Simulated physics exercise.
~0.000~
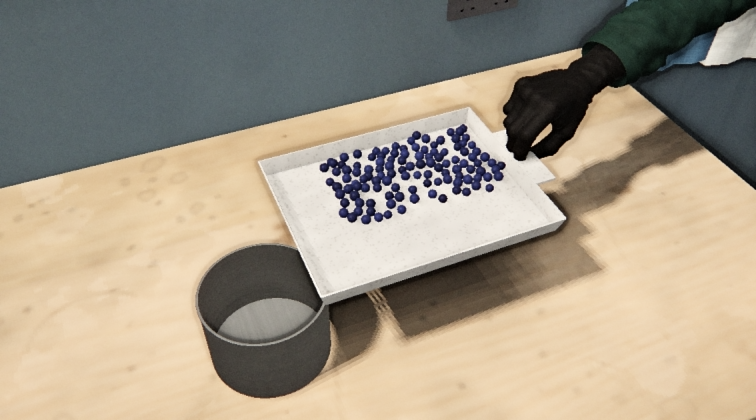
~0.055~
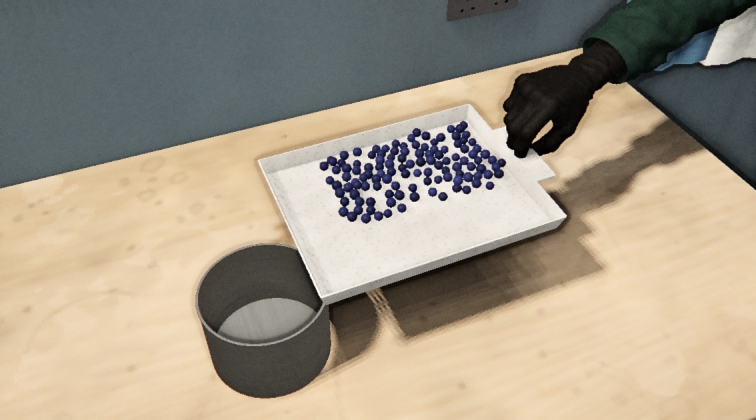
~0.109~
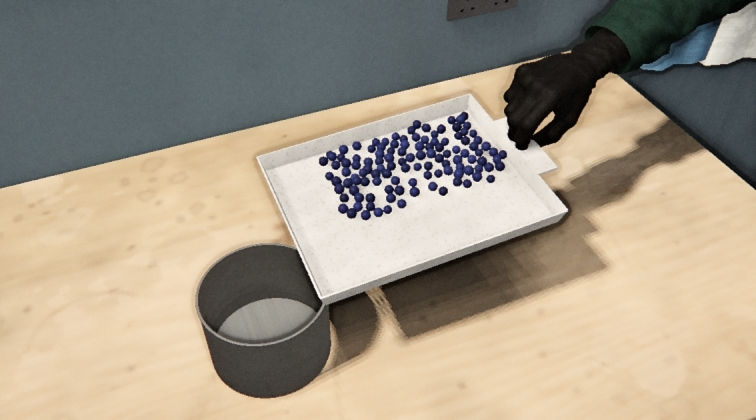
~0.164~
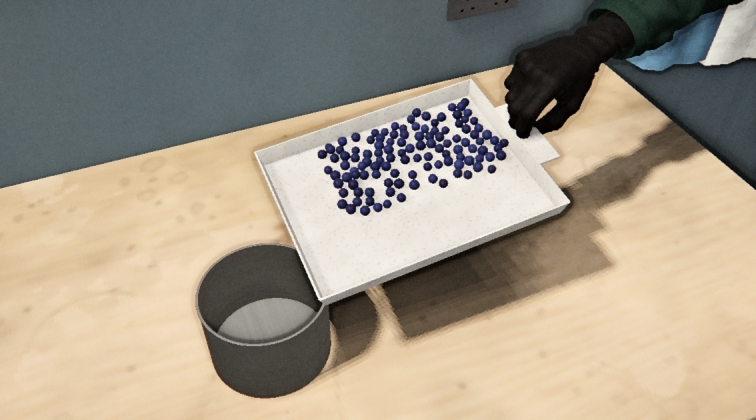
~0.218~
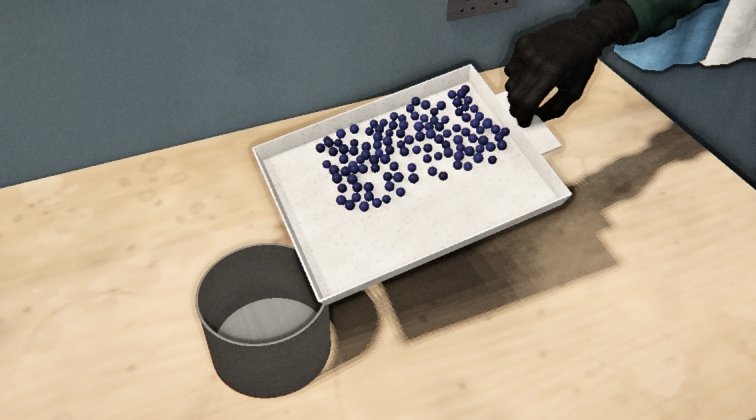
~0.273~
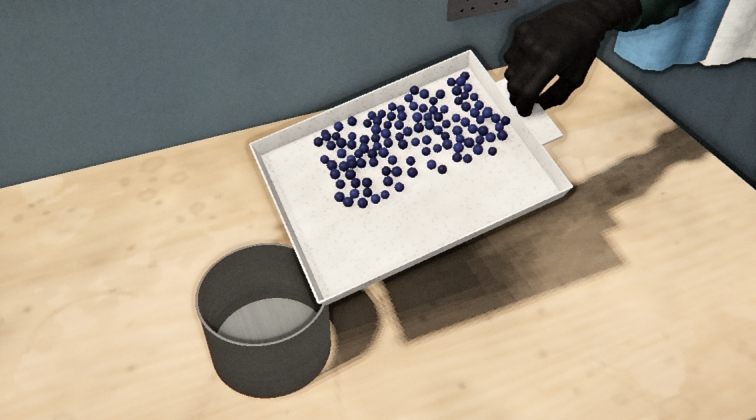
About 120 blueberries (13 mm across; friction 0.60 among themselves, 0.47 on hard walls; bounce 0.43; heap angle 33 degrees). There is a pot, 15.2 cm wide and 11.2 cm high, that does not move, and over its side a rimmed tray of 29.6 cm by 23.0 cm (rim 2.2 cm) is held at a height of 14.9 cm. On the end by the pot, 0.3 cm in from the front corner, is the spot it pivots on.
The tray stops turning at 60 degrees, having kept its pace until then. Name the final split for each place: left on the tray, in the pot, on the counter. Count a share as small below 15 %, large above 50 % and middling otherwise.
Tray: Large. Pot: Small. Counter: Middling.
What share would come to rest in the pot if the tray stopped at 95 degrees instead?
You'd end up with some 10 % in the pot.
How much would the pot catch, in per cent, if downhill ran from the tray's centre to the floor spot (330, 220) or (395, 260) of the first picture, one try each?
That would be close to 5 per cent, then close to 0 per cent.
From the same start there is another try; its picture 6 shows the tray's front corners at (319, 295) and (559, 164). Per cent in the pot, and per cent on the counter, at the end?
In the pot: 10 per cent; on the counter: 10 per cent.
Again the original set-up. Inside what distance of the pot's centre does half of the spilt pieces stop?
16 cm.
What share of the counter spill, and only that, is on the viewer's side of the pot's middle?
Roughly 100 per cent.
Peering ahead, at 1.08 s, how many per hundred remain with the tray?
Of the load, some 70 percent.
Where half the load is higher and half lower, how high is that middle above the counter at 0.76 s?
Height: Around 22 cm.
After 0.57 s, tilt 38 degrees; the tray holds 100 %, the pot 0 %.
After 0.76 s, tilt 52 degrees; the tray holds 100 %, the pot 0 %.
After 1.08 s, tilt 60 degrees; the tray holds 70 %, the pot 0 %.
In the end, at 2.0 s, tray 65 %, pot 5 %, counter 35 %.
